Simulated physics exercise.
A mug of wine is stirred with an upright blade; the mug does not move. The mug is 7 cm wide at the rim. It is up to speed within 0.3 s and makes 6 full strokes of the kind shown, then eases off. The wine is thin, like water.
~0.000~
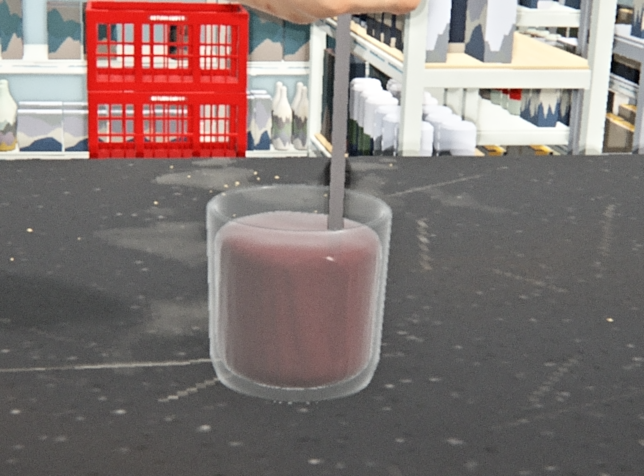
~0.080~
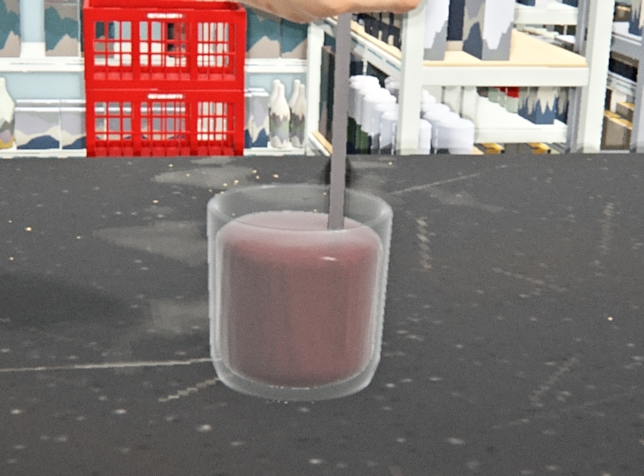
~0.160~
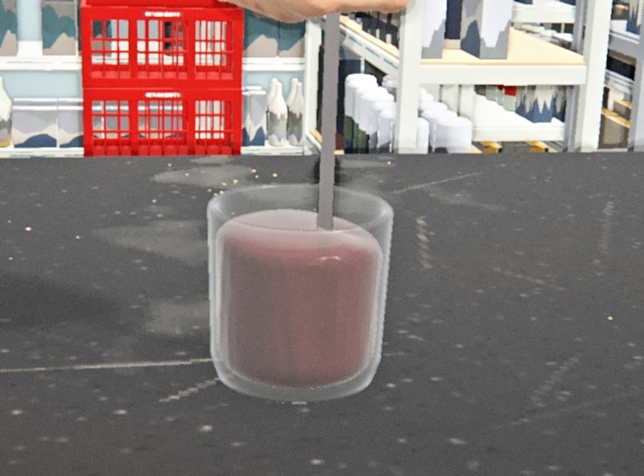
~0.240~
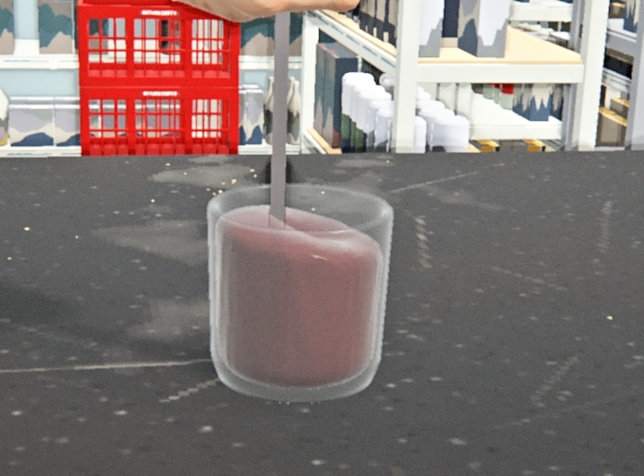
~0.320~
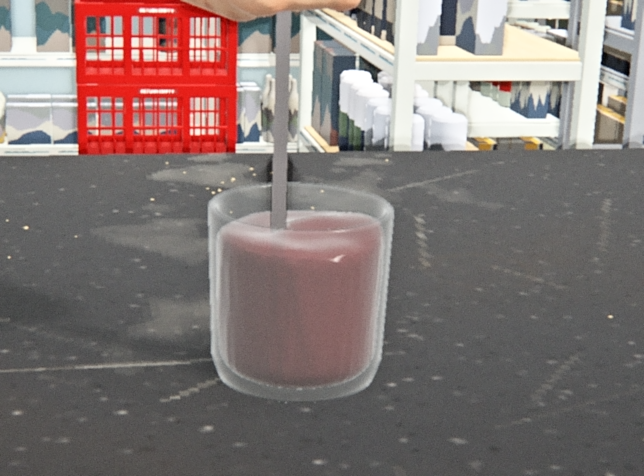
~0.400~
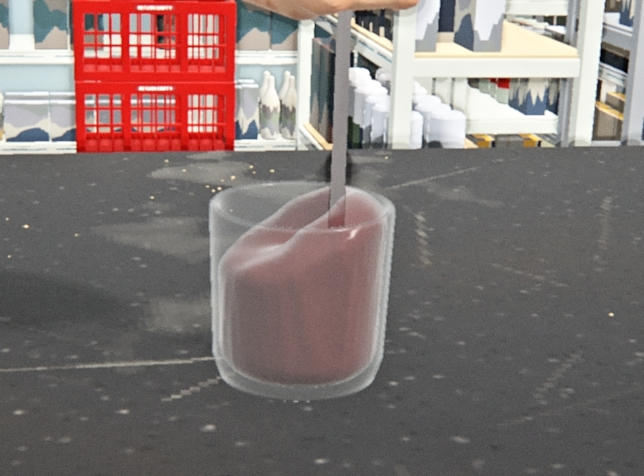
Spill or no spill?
This mug slops over.
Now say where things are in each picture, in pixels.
The stem is at (342, 59); surface from (215, 235) to (379, 233); the rim runs from (211, 214) to (385, 211), in the first picture.
The stem is at (343, 59); surface from (217, 235) to (379, 233), in the second picture.
The stem is at (331, 58); surface from (217, 233) to (380, 238), in the third picture.
The stem is at (281, 58); surface from (216, 222) to (380, 241), in the fourth picture.
The stem is at (283, 57); surface from (216, 233) to (381, 219), in the fifth picture.
The stem is at (343, 56); surface from (219, 260) to (386, 202), in the sixth picture.
After 0.78 s 5 ml is over the rim.
After 1.16 s 12 ml is over the rim.
After 1.55 s 18 ml is over the rim.
After 1.93 s 20 ml is over the rim.
In the end 20 ml is over the rim.
